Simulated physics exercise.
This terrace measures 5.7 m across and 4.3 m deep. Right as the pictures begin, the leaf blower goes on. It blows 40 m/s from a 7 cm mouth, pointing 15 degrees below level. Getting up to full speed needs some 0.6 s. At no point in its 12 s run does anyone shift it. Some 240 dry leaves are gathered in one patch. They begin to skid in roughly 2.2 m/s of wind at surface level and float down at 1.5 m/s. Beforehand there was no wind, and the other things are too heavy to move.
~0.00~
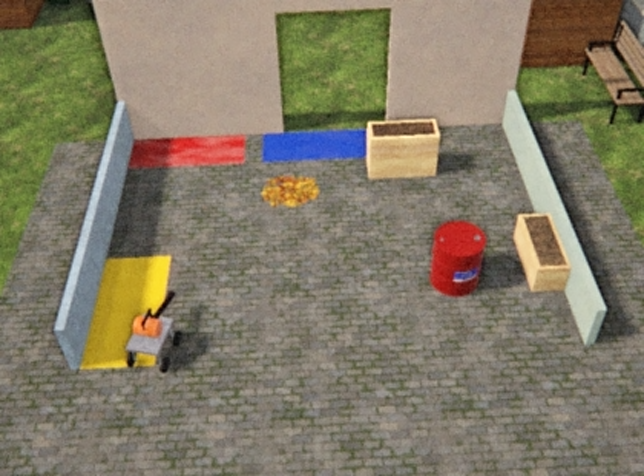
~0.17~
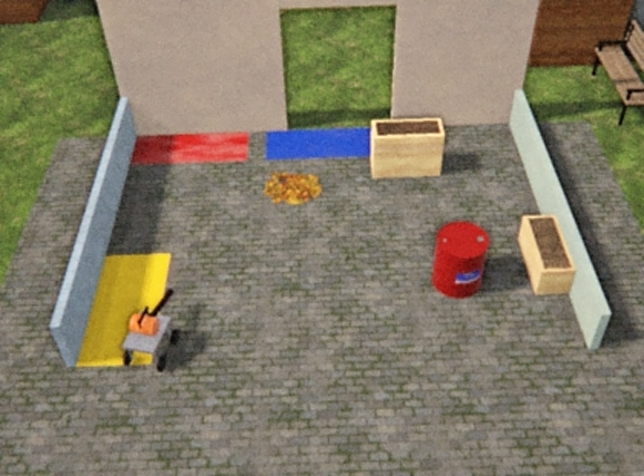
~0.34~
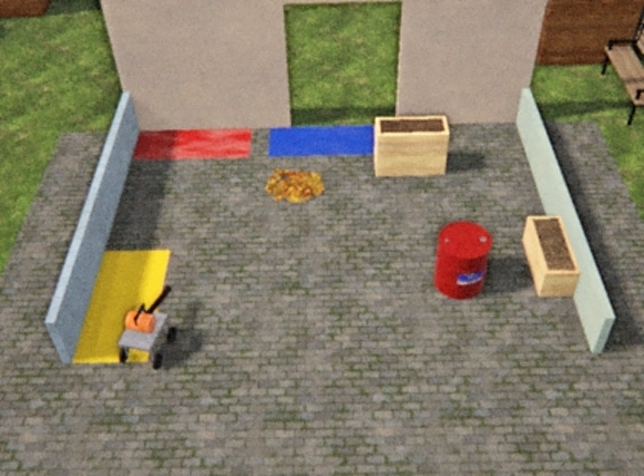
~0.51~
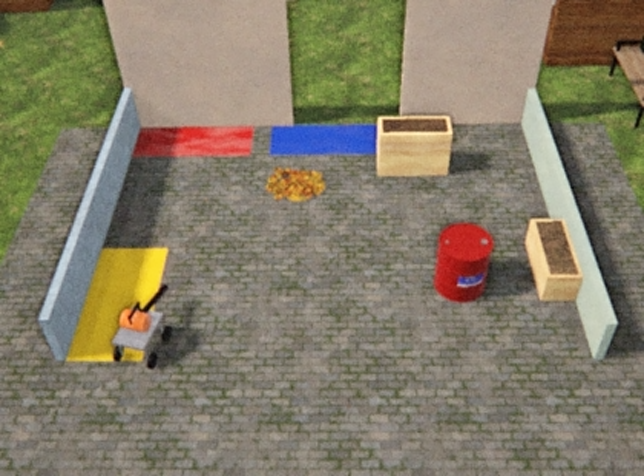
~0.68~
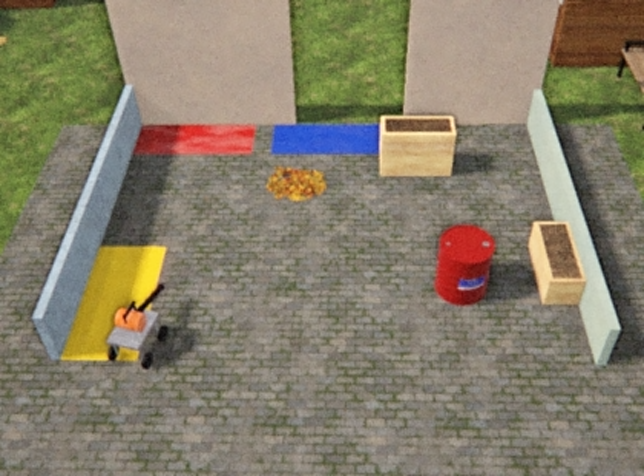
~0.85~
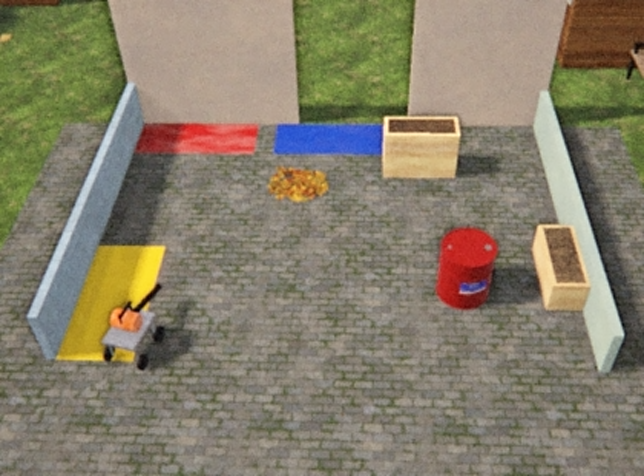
A patch of dry leaves lies still on the terrace while the view shifts slightly.
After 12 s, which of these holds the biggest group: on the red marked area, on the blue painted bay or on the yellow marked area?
It is blue that takes the most.
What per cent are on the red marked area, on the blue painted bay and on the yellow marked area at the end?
About 0 % red, 30 % blue and 0 % yellow.
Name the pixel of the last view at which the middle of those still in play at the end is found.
I'd put it close to (370, 143) in the last view.
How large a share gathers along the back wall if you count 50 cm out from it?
Estimate: Around 20 percent.
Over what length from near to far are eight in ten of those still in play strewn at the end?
I'd put it at around 1.6 m.
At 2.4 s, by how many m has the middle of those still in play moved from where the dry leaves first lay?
About 0.8 m.
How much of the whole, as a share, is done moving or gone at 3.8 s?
My guess would be around 10 %.
After 2.4 s the count stands so, 26 % are on the blue painted bay, 0 % on the yellow marked area and 0 % on the red marked area; the middle of those still in play is near (336, 155).
After 3.8 s the count stands so, 30 % are on the blue painted bay, 0 % on the yellow marked area and 0 % on the red marked area; the middle of those still in play is near (352, 148).
After 6.6 s the count stands so, 29 % are on the blue painted bay, 0 % on the yellow marked area and 0 % on the red marked area; the middle of those still in play is near (361, 143).
After 12.0 s, at the end, 30 % are on the blue painted bay, 0 % on the yellow marked area and 0 % on the red marked area; the middle of those still in play is near (370, 143).
